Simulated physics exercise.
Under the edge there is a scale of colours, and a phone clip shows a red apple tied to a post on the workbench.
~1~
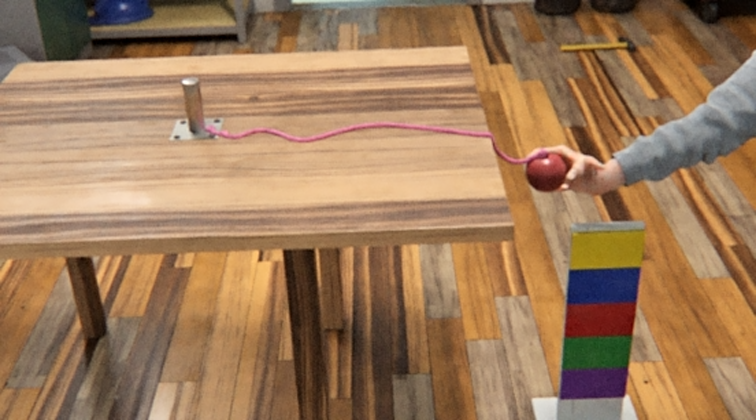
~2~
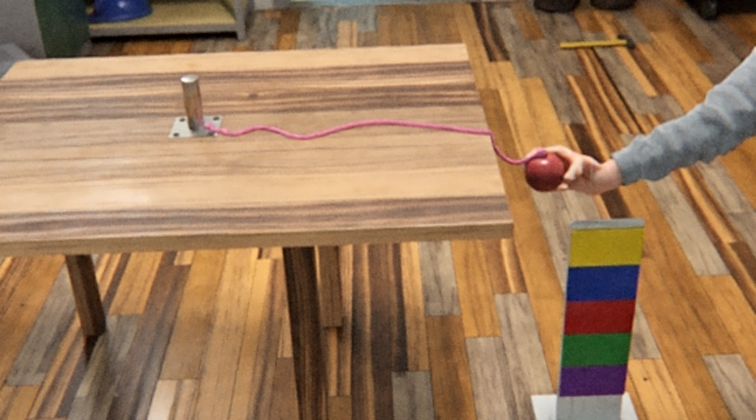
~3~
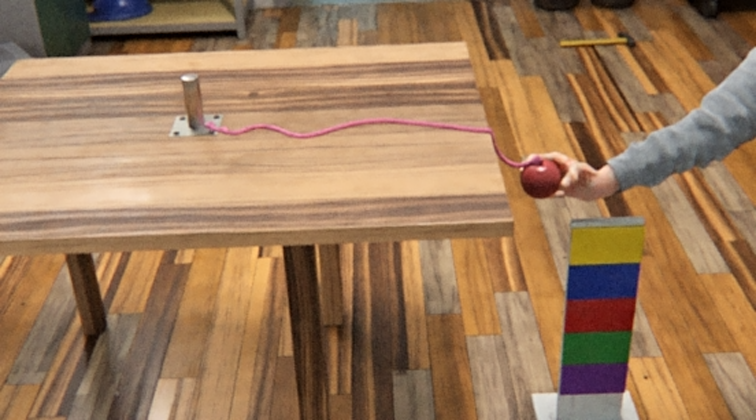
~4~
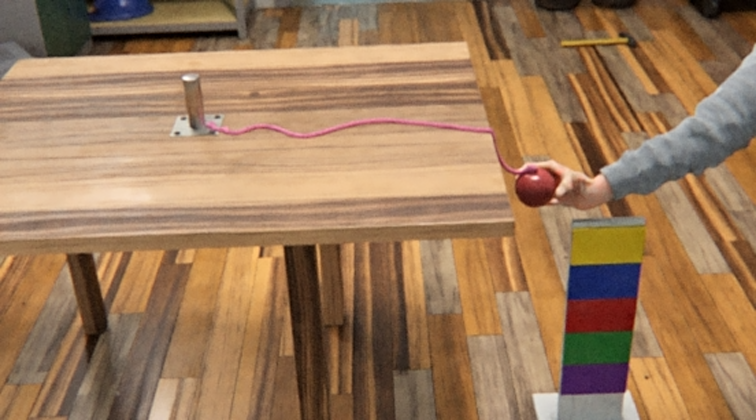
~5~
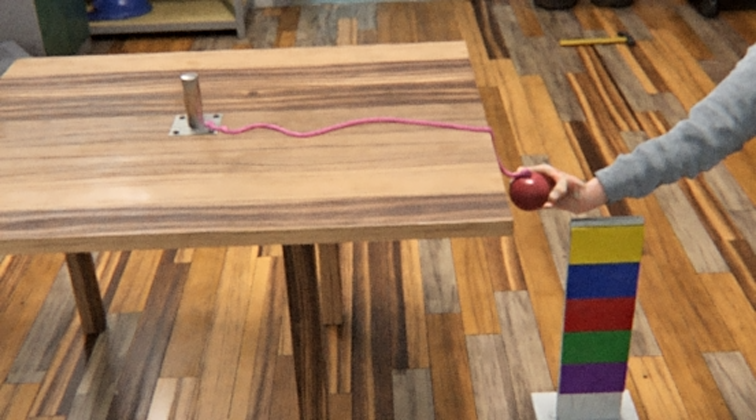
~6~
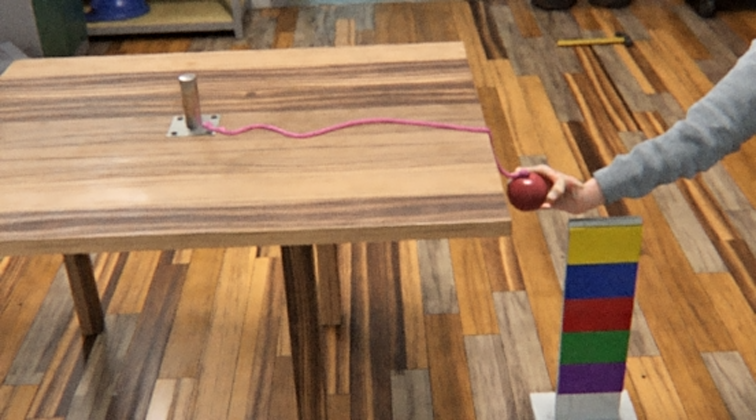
A hand holding a red apple tied to a pink cord lowers it slightly leftward.
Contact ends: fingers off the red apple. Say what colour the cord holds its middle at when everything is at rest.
That would be yellow.
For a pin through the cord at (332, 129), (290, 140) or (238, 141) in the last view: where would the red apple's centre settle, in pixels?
Roughly (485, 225), (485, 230) and (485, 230).
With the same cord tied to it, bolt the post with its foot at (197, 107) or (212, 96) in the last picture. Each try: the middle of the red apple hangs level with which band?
First try: Yellow; second try: Yellow.
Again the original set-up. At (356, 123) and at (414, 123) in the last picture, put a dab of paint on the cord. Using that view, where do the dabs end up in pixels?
One ends up around (389, 126), the other around (449, 126).
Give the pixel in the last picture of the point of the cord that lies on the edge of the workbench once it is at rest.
Around (452, 127).
A little later, apple near (514, 241); level with yellow.
Next, apple near (460, 235); level with yellow.
Later still, apple near (488, 244); level with yellow.
When it is over, apple near (483, 243); level with yellow. The yellow one.
